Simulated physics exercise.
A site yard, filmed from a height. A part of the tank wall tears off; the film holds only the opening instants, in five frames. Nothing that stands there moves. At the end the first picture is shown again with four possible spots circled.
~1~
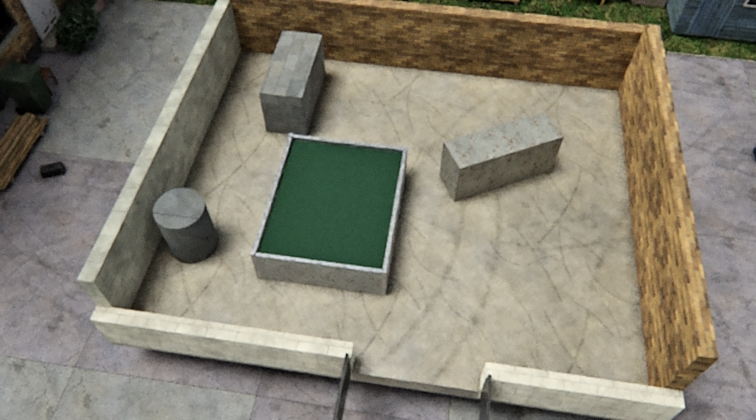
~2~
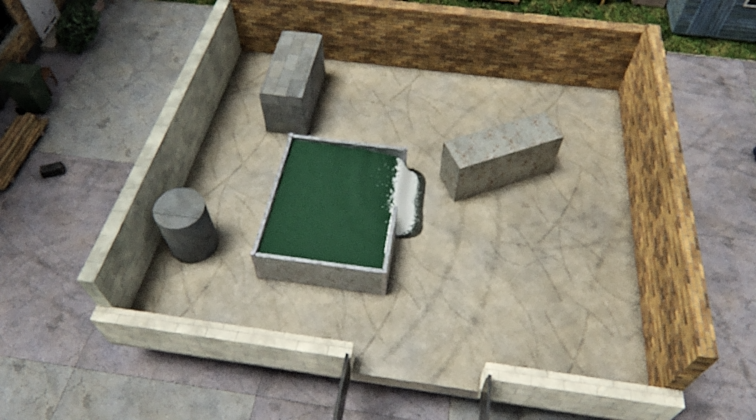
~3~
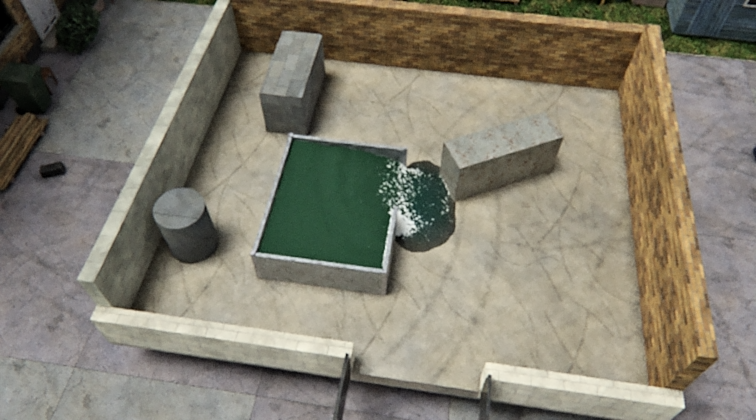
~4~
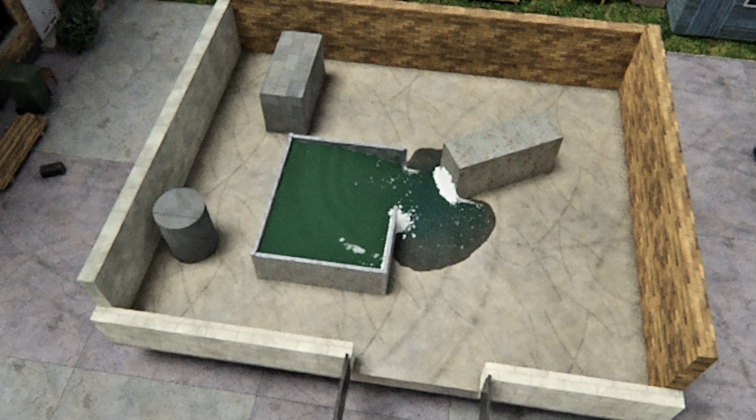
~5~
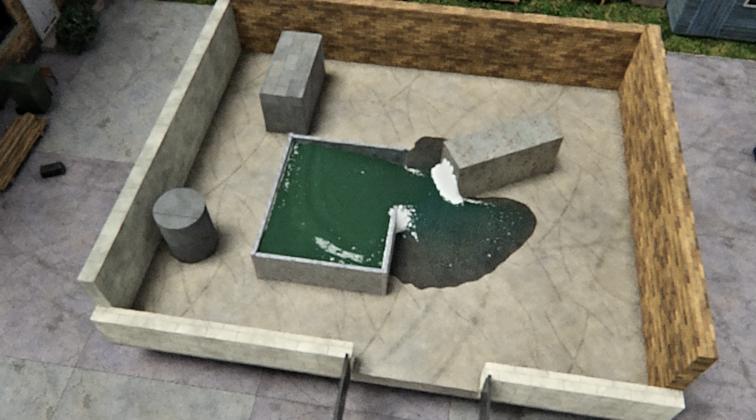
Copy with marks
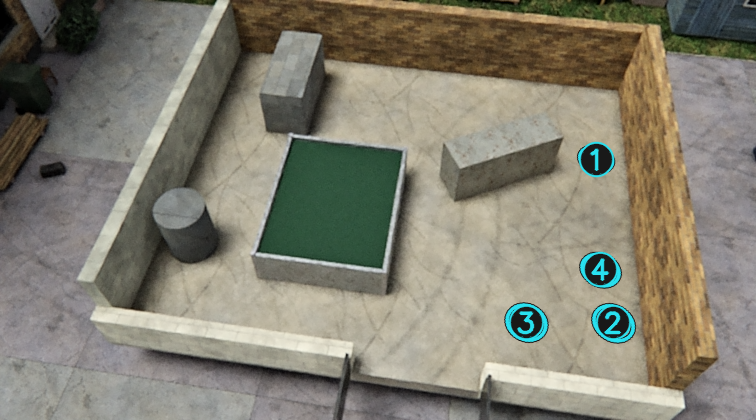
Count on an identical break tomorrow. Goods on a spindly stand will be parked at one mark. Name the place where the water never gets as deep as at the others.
Take 1.
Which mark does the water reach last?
The answer is 1.
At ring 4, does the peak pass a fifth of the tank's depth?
Yes.
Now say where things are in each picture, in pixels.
Tank full, its middle at (334, 201); open gate at (419, 357).
Water covers 1 % of the ground and shows as far out as (414, 172).
Water covers 4 % of the ground and shows as far out as (442, 238).
Water covers 7 % of the ground and shows as far out as (489, 227).
Water covers 11 % of the ground and shows as far out as (531, 224).
On the marked copy, 1 at (596, 159); 2 at (613, 322); 3 at (526, 322); 4 at (600, 269).
With 1, the water peaks at about 21 % of the depth that stood in the tank.
With 2, the water peaks at about 42 % of the depth that stood in the tank.
With 3, the water peaks at about 34 % of the depth that stood in the tank.
With 4, the water peaks at about 32 % of the depth that stood in the tank.
